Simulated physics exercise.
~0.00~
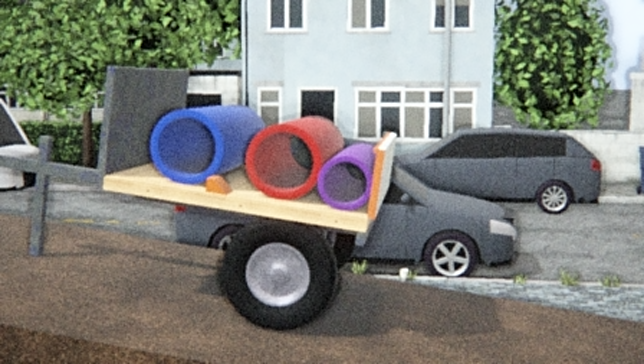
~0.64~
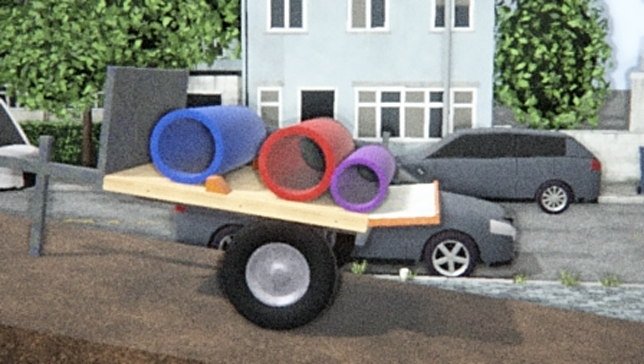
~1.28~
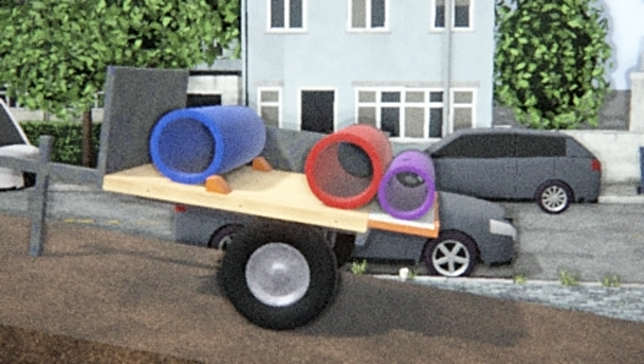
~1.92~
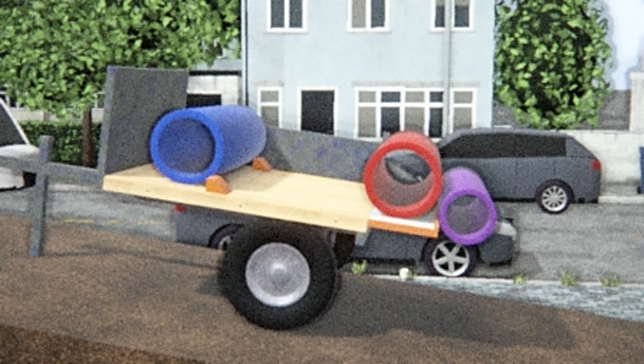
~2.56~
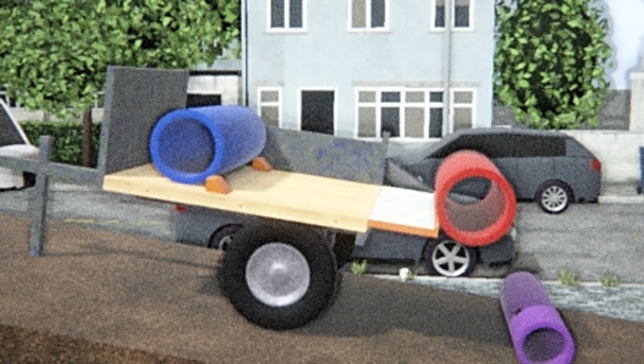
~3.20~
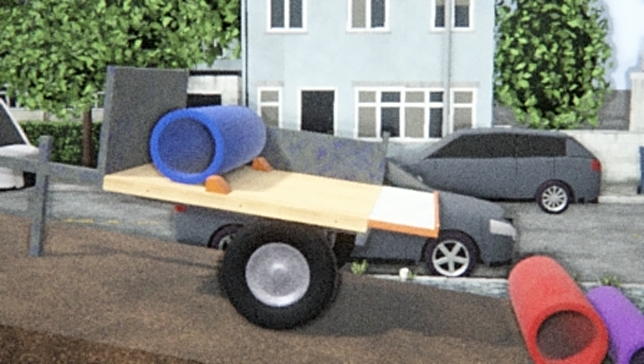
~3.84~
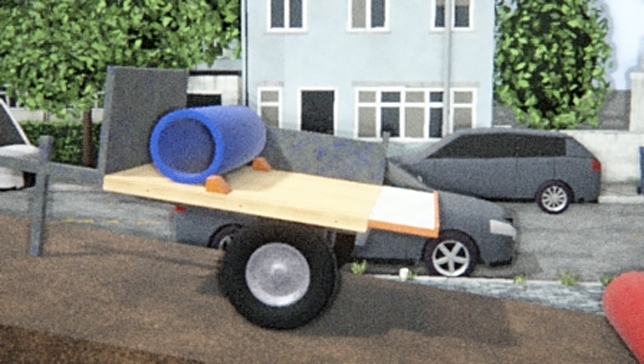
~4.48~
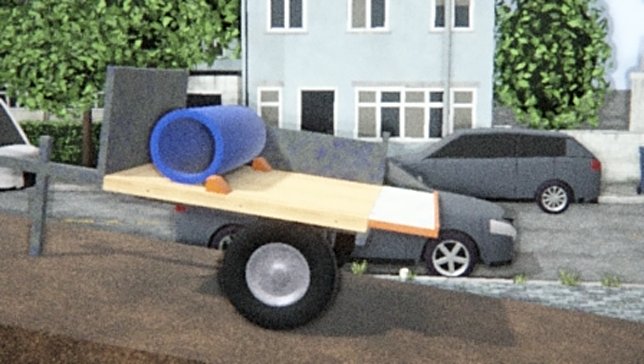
On a sloping street, a trailer's tailgate dropping open, purple and red pipes rolling off the back, blue pipe staying aboard.
